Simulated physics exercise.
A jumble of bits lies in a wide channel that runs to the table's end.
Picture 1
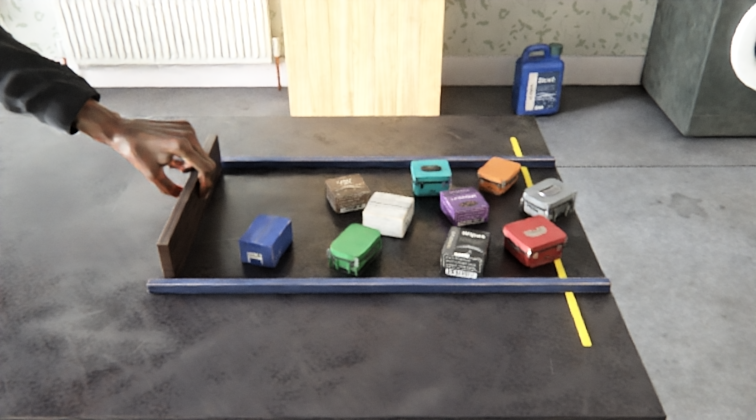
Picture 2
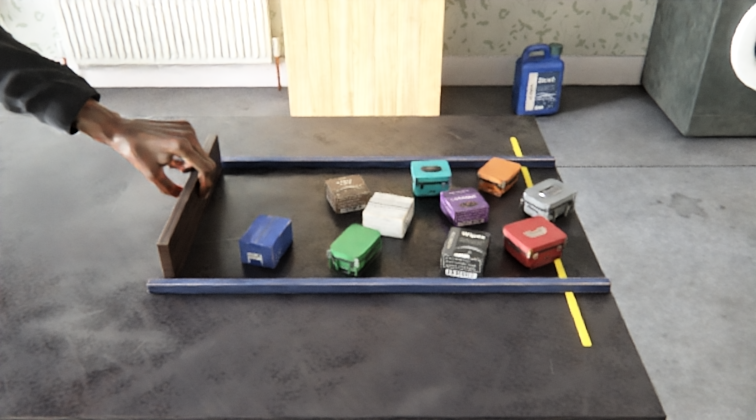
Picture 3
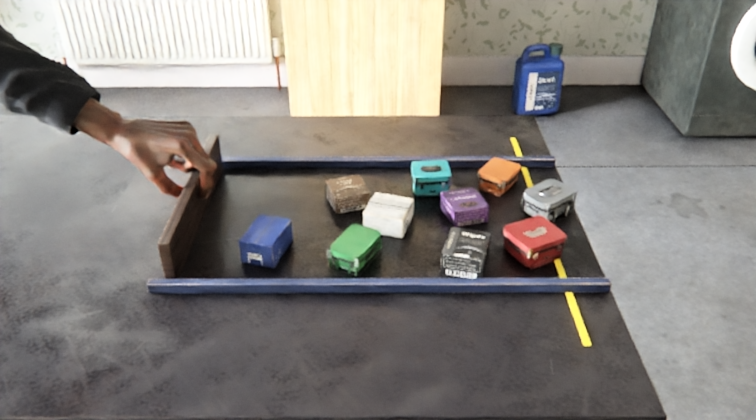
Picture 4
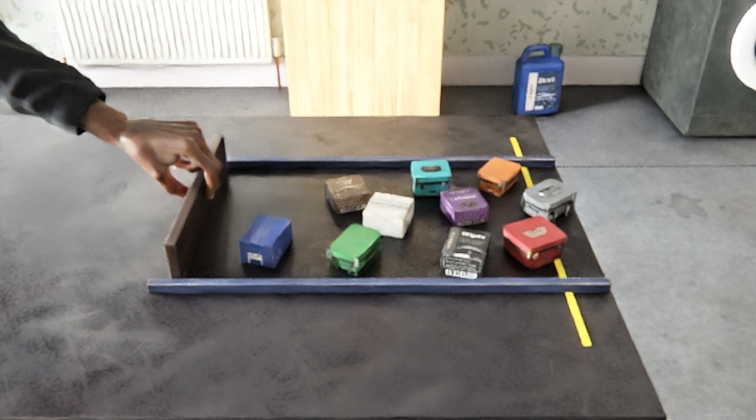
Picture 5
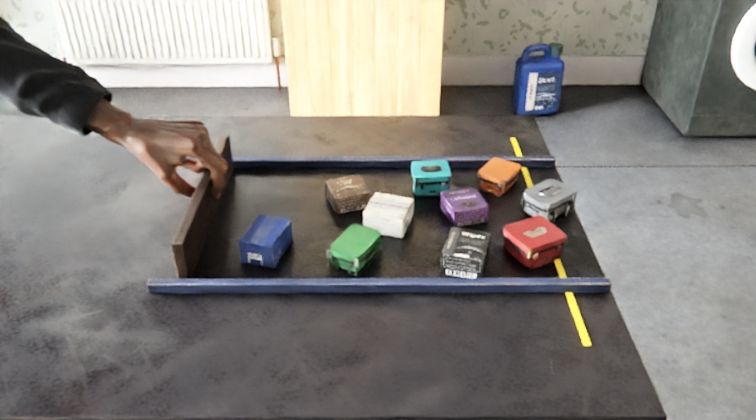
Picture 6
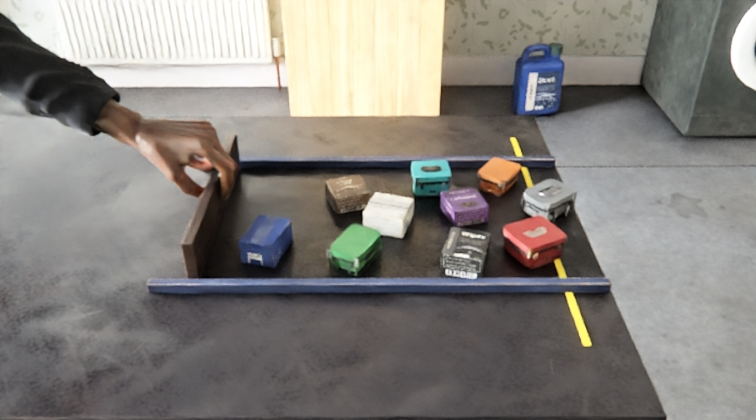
Hand sliding a dark board slightly right between two blue rails, with colourful small cases lying still near a yellow tape line.
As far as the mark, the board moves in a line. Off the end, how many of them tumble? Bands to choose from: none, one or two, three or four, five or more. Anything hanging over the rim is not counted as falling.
Final answer: Five or more.
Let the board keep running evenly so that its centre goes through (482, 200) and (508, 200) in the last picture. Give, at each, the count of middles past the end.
1 and 3.
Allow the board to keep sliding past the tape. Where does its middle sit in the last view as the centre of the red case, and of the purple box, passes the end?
The middle would be close to (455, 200) and then close to (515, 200).
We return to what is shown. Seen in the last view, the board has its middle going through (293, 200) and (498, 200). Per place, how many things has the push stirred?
1 by the first point, 10 by the second.
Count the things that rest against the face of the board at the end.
3.
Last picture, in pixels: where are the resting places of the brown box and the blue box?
Brown box at (554, 194), blue box at (572, 239).
Soon after, none off yet; grey case at rest near (548, 202); red case at rest near (534, 242); orange case at rest near (499, 177).
In the end, the number that fall off is five or more; gone, green case, white box, black box, purple box, orange case, red case and grey case.
